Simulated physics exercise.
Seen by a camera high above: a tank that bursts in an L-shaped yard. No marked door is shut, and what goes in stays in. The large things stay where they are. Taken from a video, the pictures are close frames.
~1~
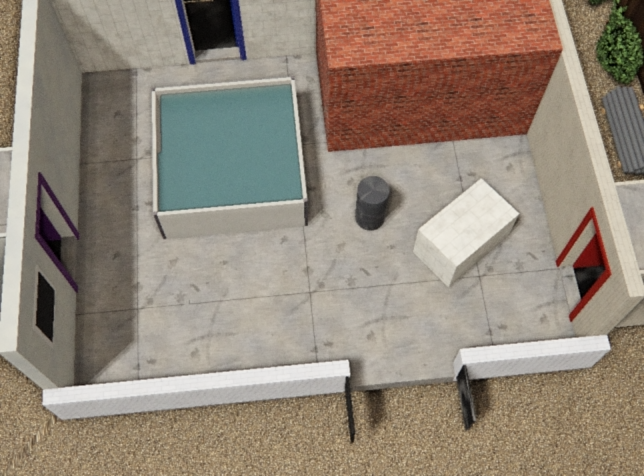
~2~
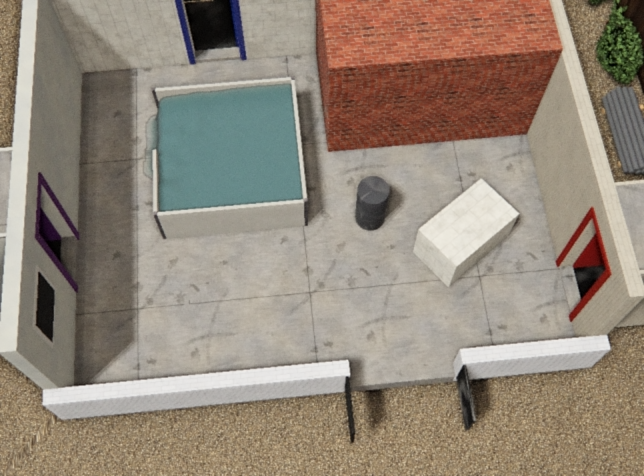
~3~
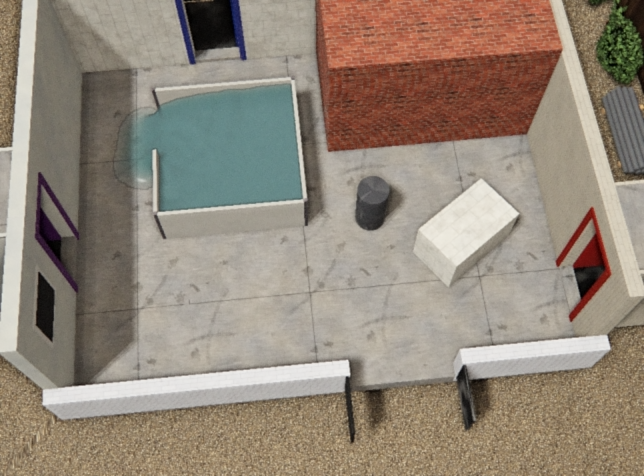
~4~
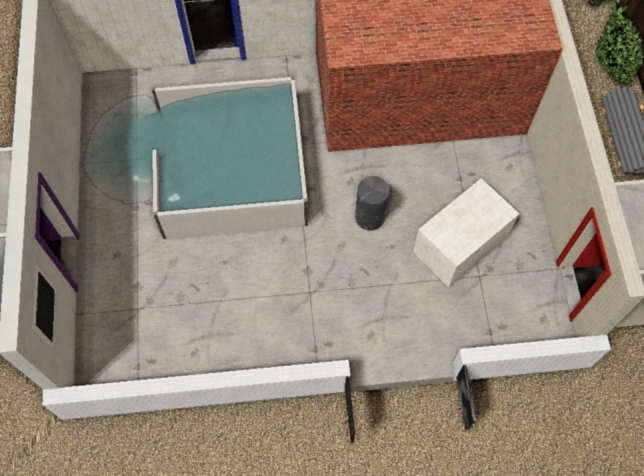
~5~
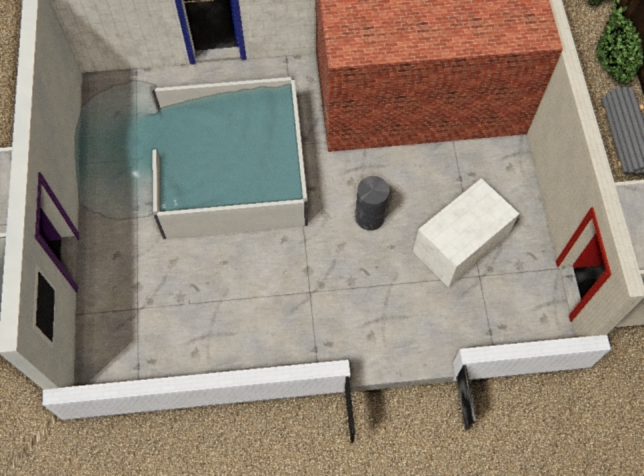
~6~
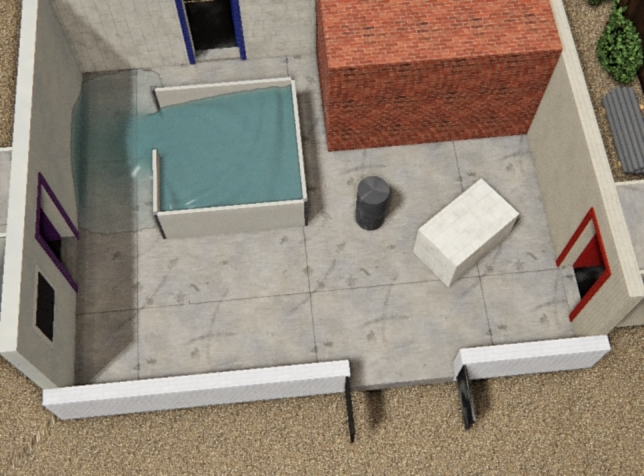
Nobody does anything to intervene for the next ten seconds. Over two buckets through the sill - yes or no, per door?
Blue door - yes, red door - yes, purple door - no.
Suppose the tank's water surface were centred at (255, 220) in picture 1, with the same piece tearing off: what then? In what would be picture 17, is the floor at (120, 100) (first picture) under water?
At that place: Covered.
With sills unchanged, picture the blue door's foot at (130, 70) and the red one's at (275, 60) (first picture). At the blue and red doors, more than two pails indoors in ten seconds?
Blue door: Comes in high; red door: Comes in high.
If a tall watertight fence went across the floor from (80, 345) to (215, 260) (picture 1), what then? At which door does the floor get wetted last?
The door marked red comes last.
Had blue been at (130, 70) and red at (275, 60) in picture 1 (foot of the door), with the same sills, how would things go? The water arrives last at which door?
Answer: The door marked red.
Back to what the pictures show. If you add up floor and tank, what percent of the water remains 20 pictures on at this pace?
Roughly 100 %.
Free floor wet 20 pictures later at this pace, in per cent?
About 50 %.
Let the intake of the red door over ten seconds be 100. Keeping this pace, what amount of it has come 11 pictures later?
By then roughly 0 percent of the ten-second total is in.
A moment on, water covers 15 % of the floor; the blue door not reached, the red door not reached, the purple door wet at the sill, nothing in.
Next, water covers 35 % of the floor; the blue door wet at the sill, nothing in, the red door not reached, the purple door wet at the sill, nothing in.
Then, water covers 50 % of the floor; the blue door wet at the sill, nothing in, the red door not reached, the purple door wet at the sill, nothing in.
Later, water covers 75 % of the floor; the blue door under two buckets in, the red door not reached, the purple door wet at the sill, nothing in.
In the end, water covers 95 % of the floor; the blue door far over two buckets in, the red door far over two buckets in, the purple door wet at the sill, nothing in.
